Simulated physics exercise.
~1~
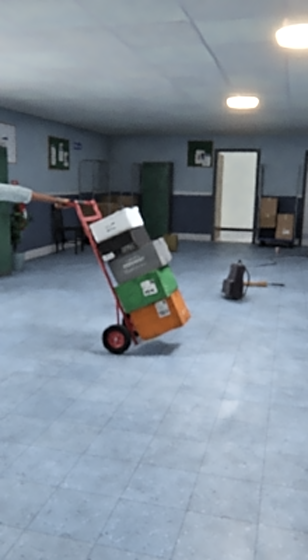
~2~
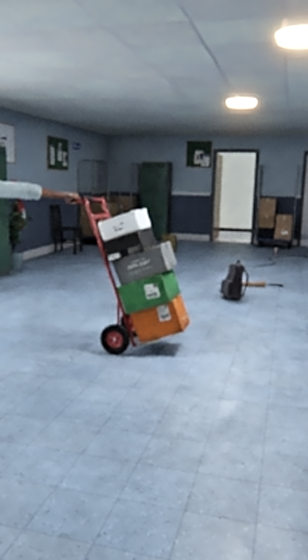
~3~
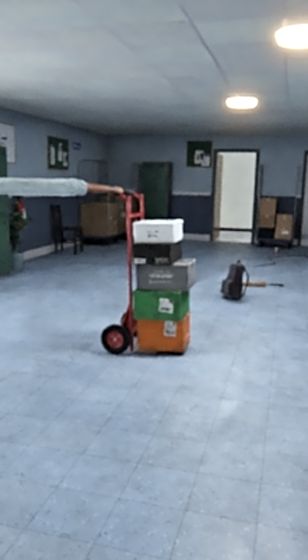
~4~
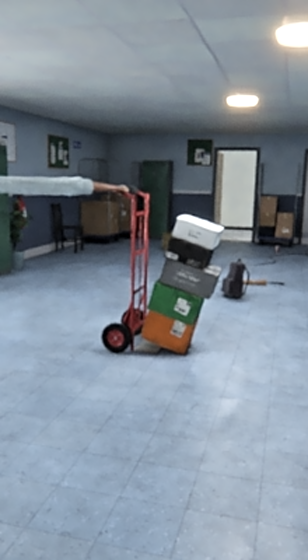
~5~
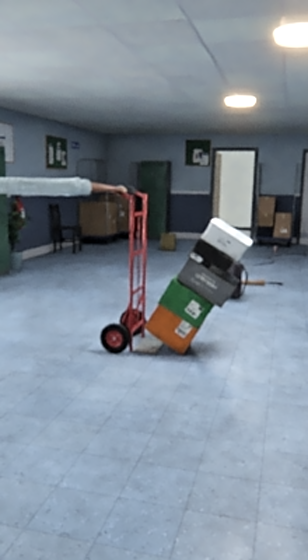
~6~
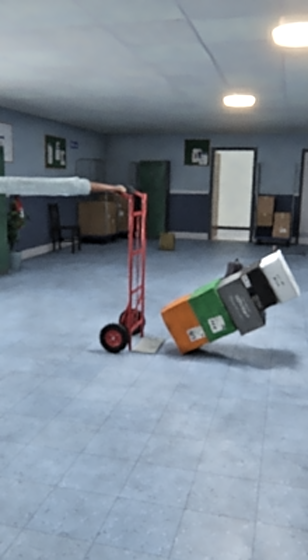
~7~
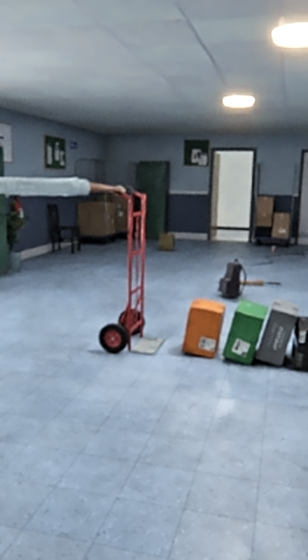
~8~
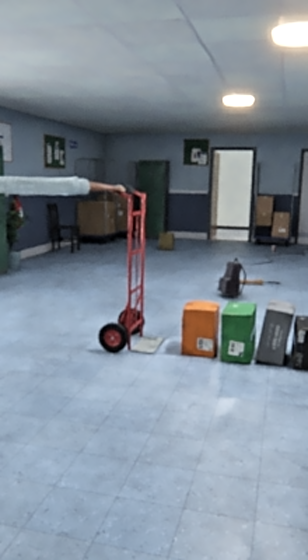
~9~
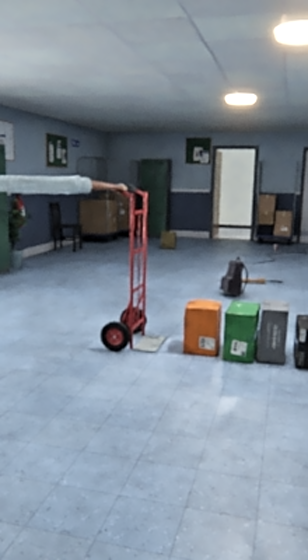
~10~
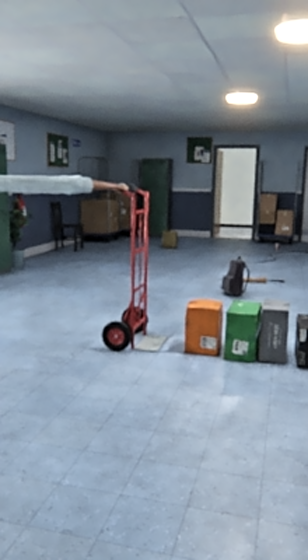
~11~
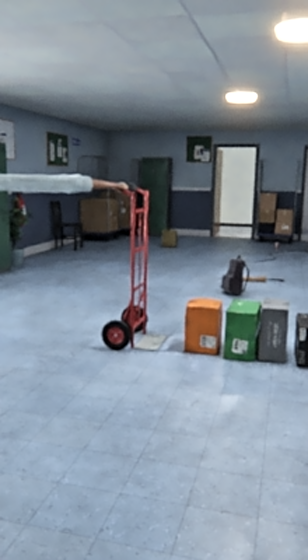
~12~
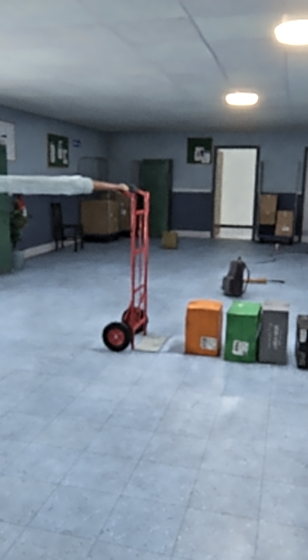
In this clip, an arm swings a tilted red hand truck upright, and its stack of orange, green, grey, black and white boxes tips off to the right. They topple onto the floor and rest in a row beside the empty truck, the white one out of view.
